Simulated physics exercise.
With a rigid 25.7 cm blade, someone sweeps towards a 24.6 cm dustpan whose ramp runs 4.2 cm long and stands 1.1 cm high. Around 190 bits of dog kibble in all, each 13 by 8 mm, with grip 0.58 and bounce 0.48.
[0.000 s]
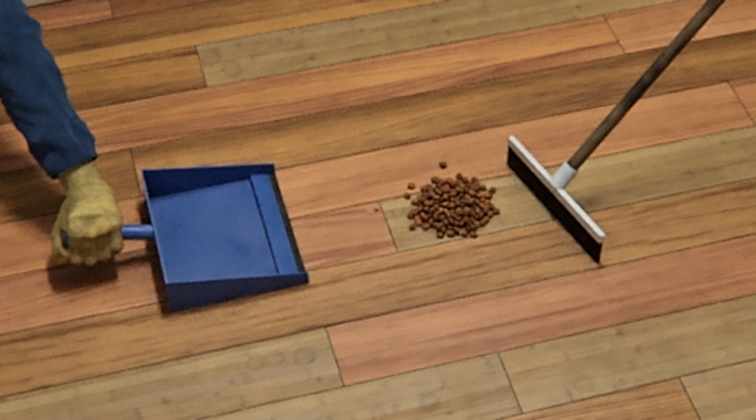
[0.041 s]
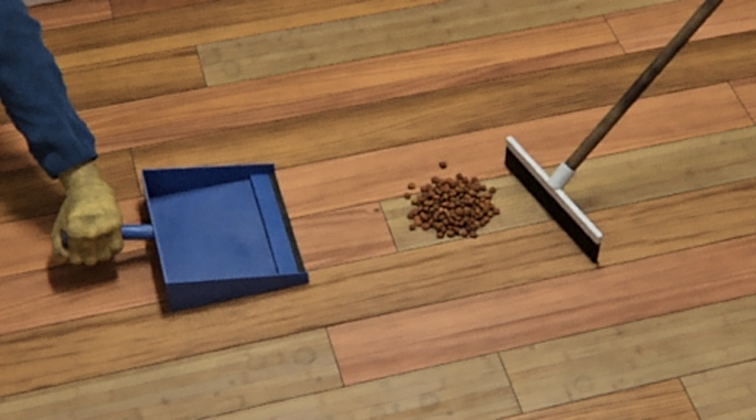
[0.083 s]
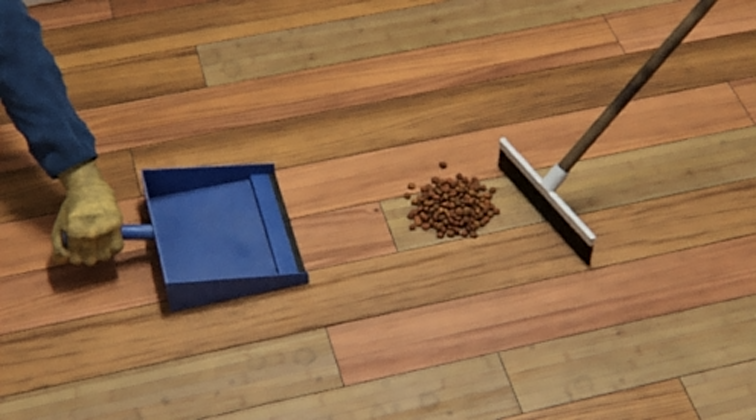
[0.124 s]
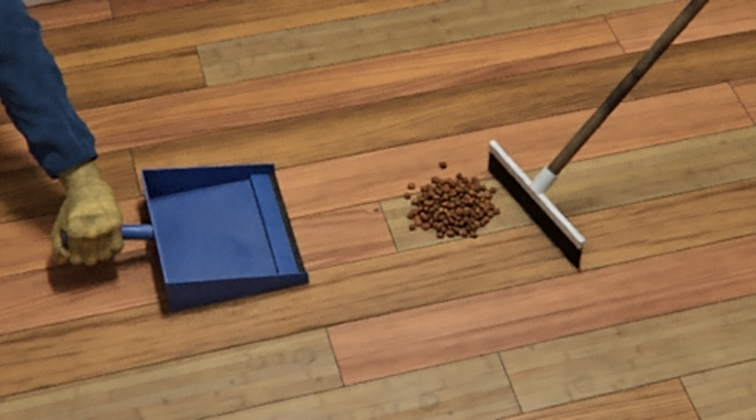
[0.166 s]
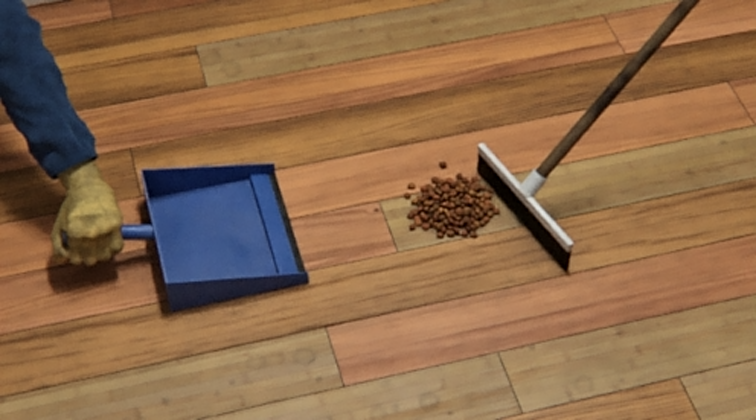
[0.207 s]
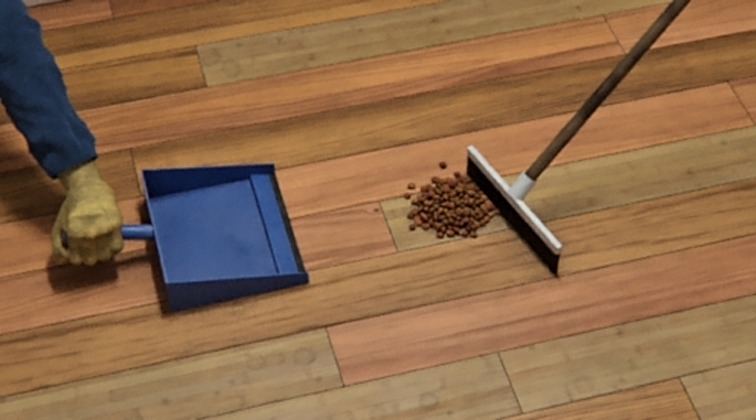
A long-handled blade slides left across the wooden floor and meets a pile of kibble.
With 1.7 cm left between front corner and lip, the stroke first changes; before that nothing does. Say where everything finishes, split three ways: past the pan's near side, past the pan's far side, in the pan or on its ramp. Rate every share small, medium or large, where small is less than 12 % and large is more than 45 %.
Ratings - past the pan's near side: Medium; past the pan's far side: Small; in the pan or on its ramp: Medium.
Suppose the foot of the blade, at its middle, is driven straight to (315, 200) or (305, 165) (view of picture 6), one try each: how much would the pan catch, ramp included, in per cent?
I'd expect about 5 percent, then about 0 percent.
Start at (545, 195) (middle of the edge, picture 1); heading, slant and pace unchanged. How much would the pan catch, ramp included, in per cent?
20 per cent, roughly.
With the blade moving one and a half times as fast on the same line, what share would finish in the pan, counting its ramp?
Roughly 25 in a hundred.
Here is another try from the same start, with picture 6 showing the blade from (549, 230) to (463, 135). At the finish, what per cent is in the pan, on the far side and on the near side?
That ends as pan 0, far 5, and near 0.
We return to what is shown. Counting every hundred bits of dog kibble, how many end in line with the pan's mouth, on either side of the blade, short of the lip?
I'd say close to 55 per cent of them.
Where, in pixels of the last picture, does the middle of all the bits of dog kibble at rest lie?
Centre at rest: Approx. (307, 249) px.
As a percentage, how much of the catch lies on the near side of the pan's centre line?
Something like 90 per cent of the catch.
After 0.52 s, middle of the blade 20 cm from the lip; 0 % over the lip, far side 0 %, near side 5 %.
After 0.72 s, middle of the blade 11 cm from the lip; 0 % over the lip, far side 0 %, near side 15 %.
Then, at 1.05 s, middle of the blade 5 cm from the lip; 25 % over the lip, far side 0 %, near side 15 %.
At rest (1.5 s), near side 15 %, far side 0 %, pan 25 %, in front of the lip or behind the blade 55 %.
